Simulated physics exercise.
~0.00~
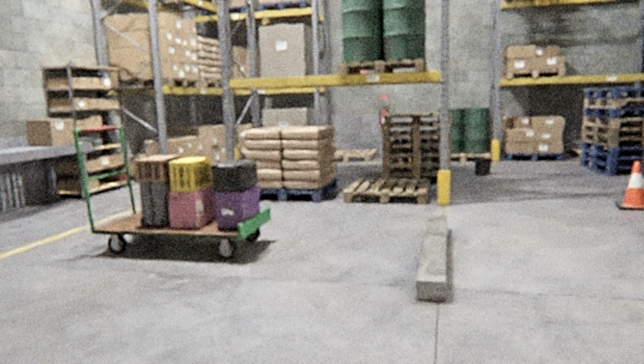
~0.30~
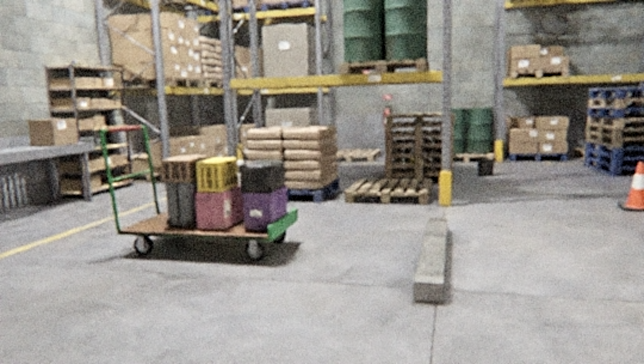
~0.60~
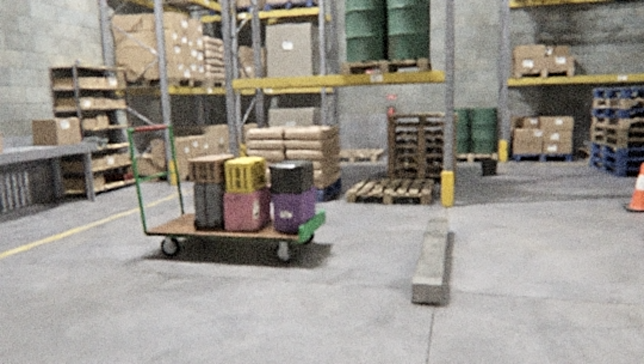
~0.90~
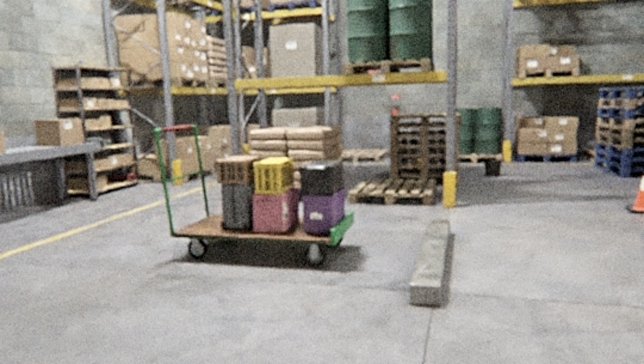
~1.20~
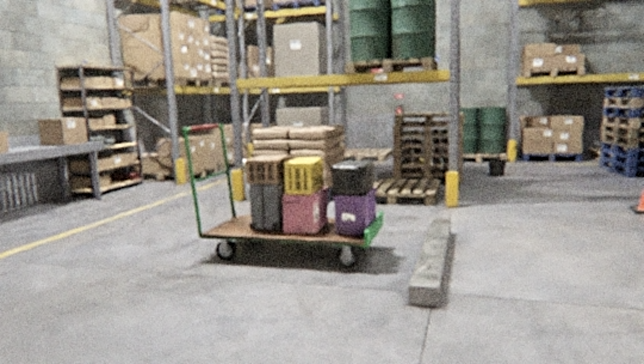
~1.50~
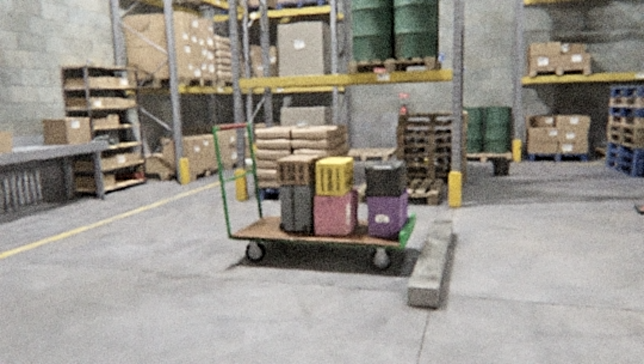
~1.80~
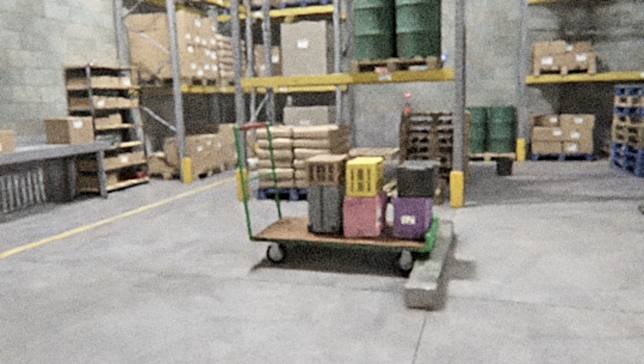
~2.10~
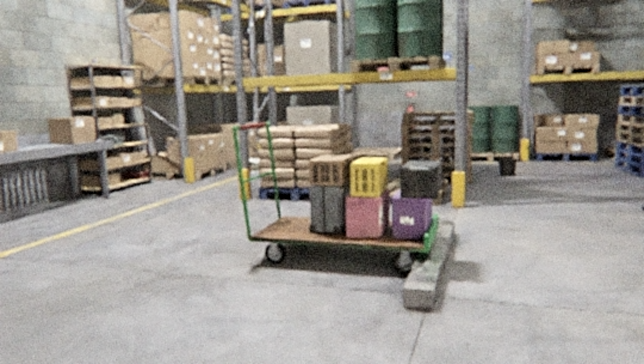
Warehouse floor with a loaded platform trolley rolling right, stopping against a low beam, its stacked cases and crates staying aboard.
